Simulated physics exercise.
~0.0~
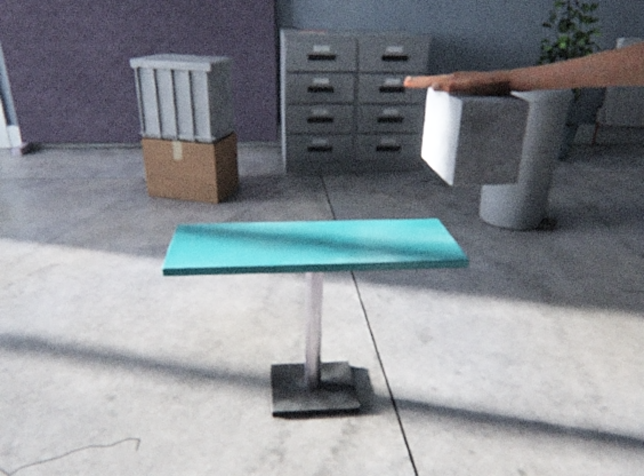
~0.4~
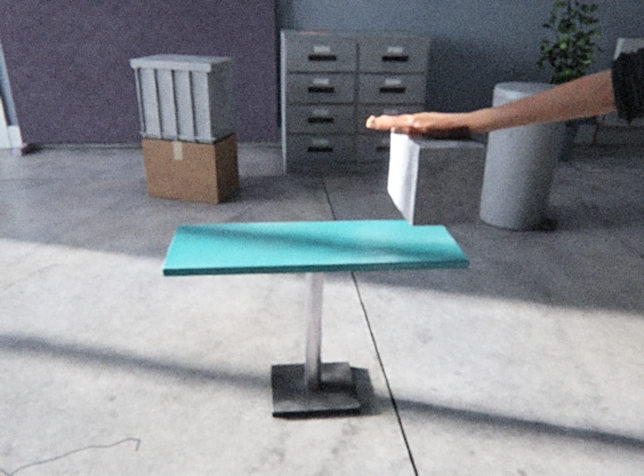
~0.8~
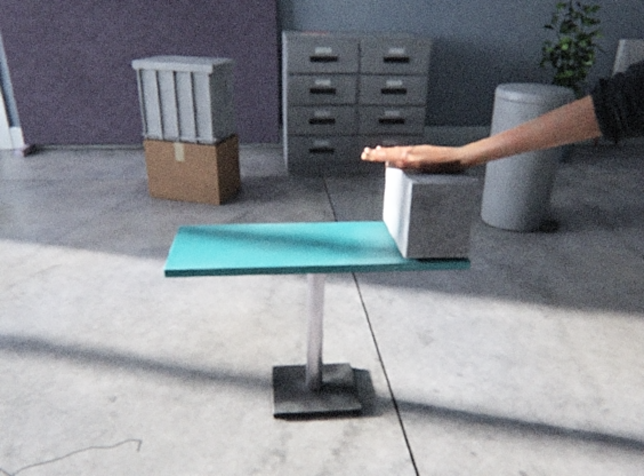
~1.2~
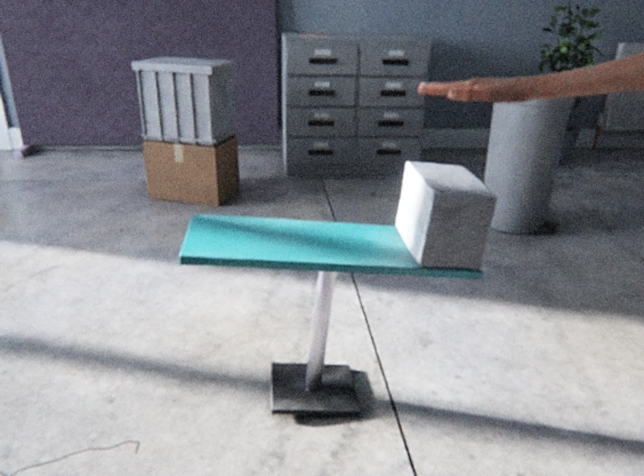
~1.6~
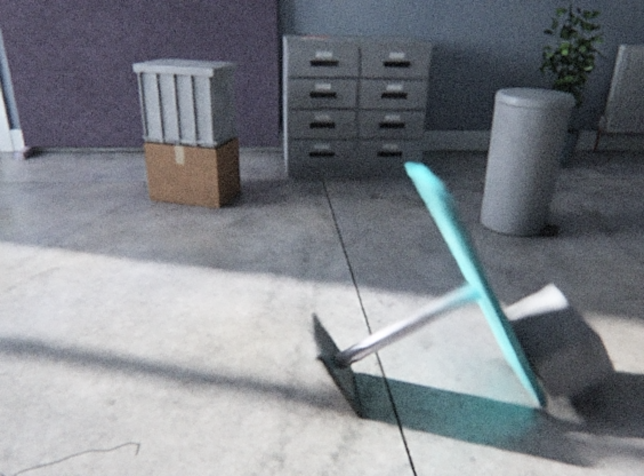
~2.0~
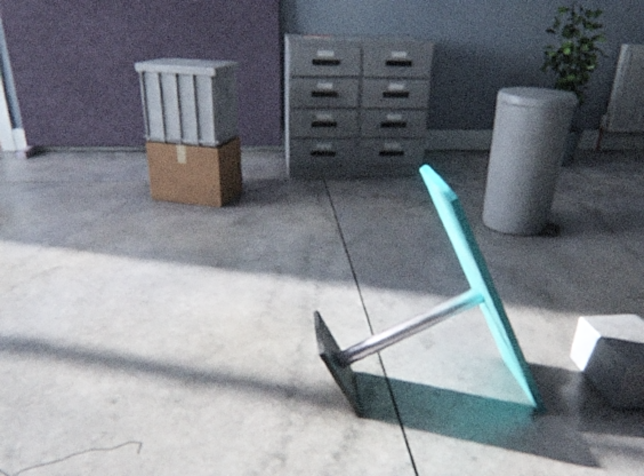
A bare arm reaches in from the right, palm down on a pale grey-white block, in a concrete-floored room seen from the front by a slightly swaying camera. A turquoise-topped stand on a thin post and small dark base occupies the middle, with filing cabinets, a crate on a cardboard box, a grey bin and a plant behind. The hand brings the block left and down onto the top's right end. It lets go and draws back as the stand starts tipping right. The stand topples, spilling the block, and rests steeply tilted, the block lying on the floor at right.
